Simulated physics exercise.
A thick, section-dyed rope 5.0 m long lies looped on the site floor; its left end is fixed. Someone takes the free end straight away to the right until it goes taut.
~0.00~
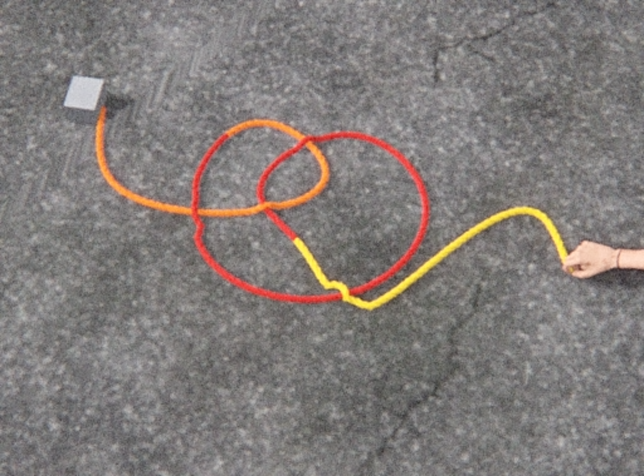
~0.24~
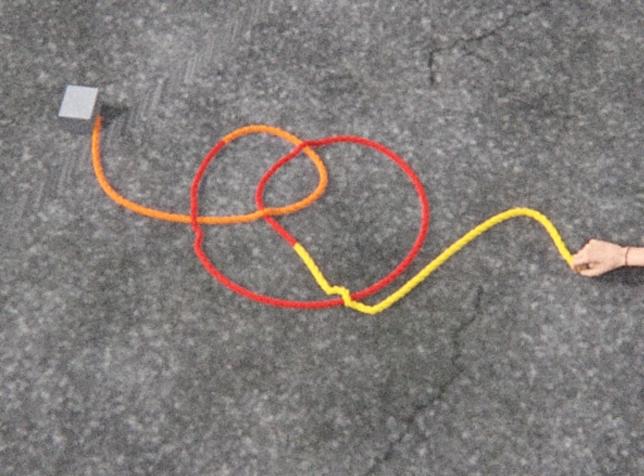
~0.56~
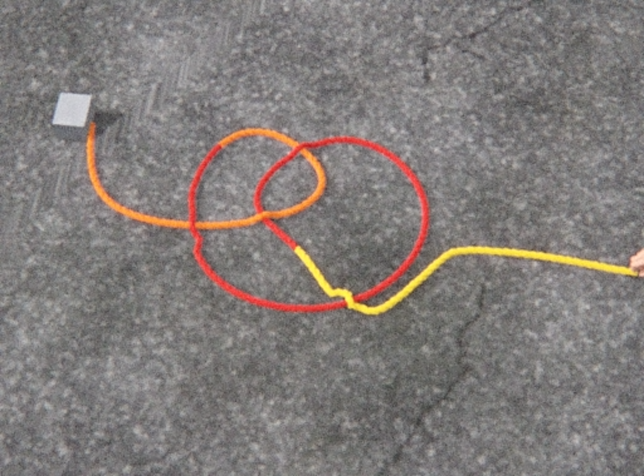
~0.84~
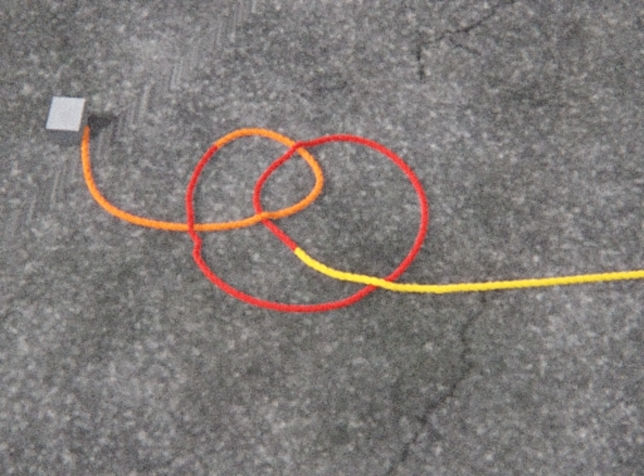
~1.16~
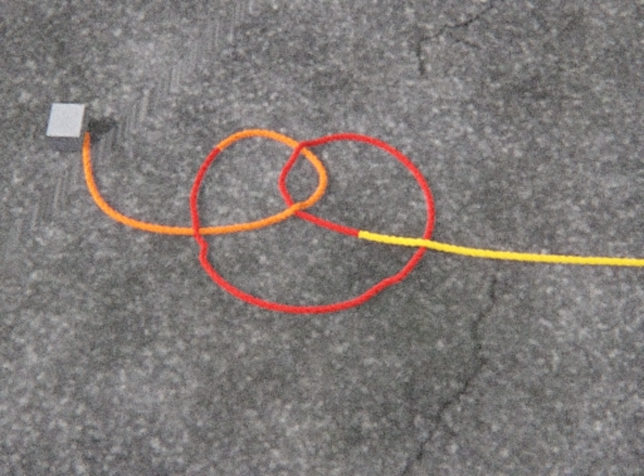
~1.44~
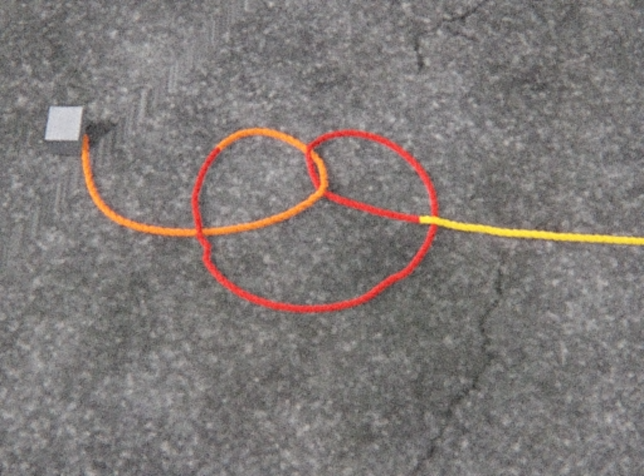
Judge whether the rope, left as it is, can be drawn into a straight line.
Pull it and the tangle grips.
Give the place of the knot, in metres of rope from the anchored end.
Position: Approx. 1.4 m along.
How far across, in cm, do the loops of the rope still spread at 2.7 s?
48 cm or so.
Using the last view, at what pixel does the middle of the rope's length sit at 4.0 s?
Midpoint estimate: Approx. (500, 205) px.
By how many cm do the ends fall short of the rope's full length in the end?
It comes to some 35 cm.
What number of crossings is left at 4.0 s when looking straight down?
The number is 5.
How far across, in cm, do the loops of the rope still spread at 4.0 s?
The width is around 22 cm.
By 2.7 s, the ends are 3.0 m apart, loops still 49 cm across.
By 4.0 s, the ends are 3.8 m apart, loops still 23 cm across.
By 5.3 s, the ends are 4.5 m apart, loops still 12 cm across.
By 6.6 s, the ends are 4.7 m apart, loops still 6 cm across.
By 6.9 s, the ends are 4.7 m apart, with a tight lump 1.5 m from the fixed end.
